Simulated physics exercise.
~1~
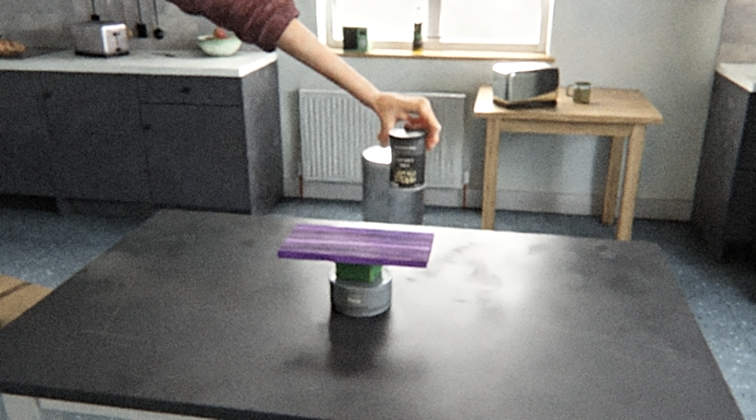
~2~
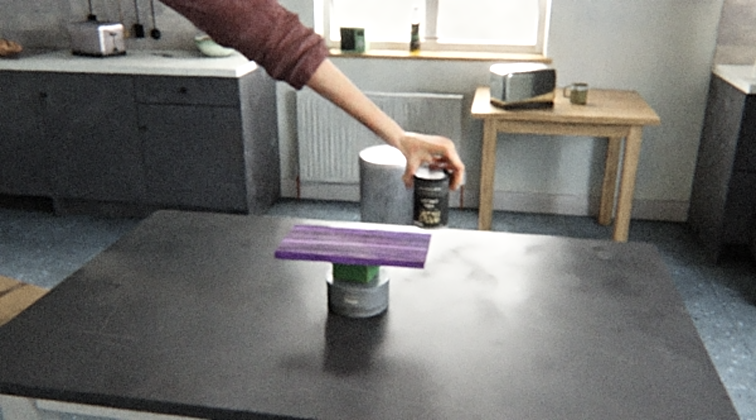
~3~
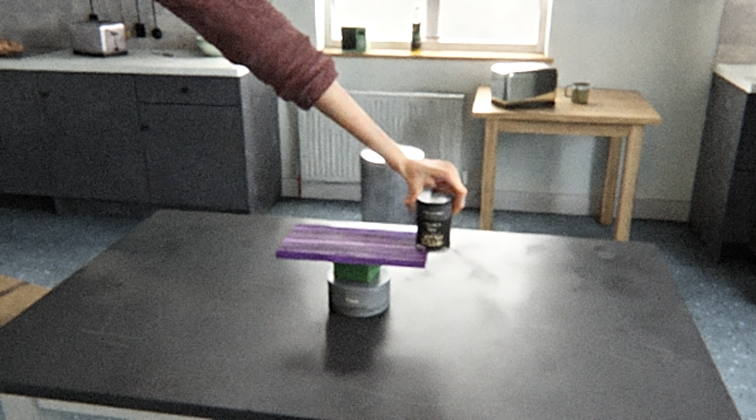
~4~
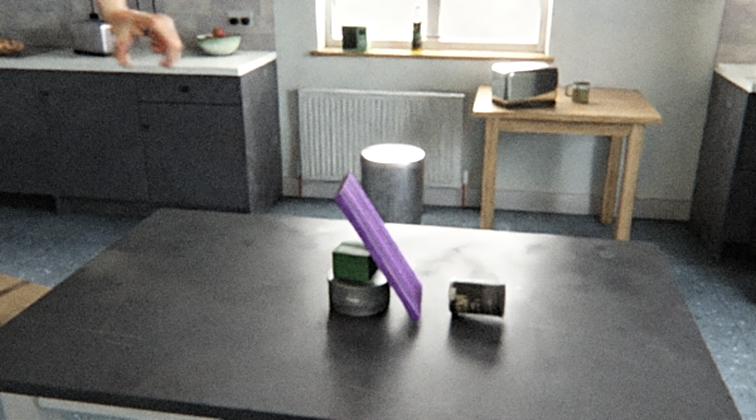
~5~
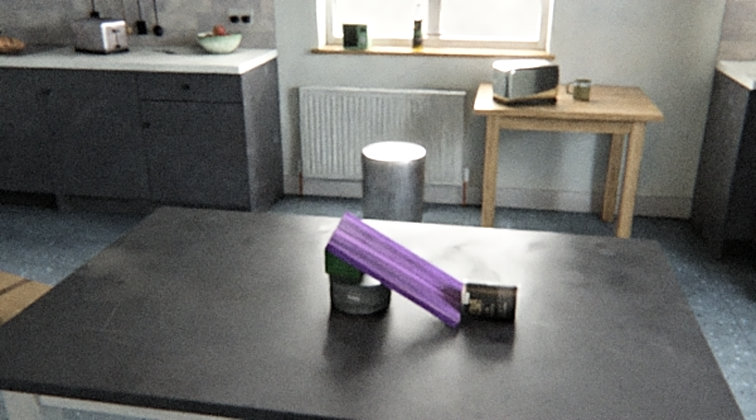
At first, a purple board lies flat across a small green block on a grey tub, while a hand holds a black tin above and behind it. The hand carries the tin to the right and lowers it upright to the board's right end. The board then tips steeply down to the right, and the tin drops onto the dark table on its side as the hand draws back to the left. Finally, the board settles at a gentler slant, its right end down beside the fallen tin, while the block stays on the tub, slightly shifted.
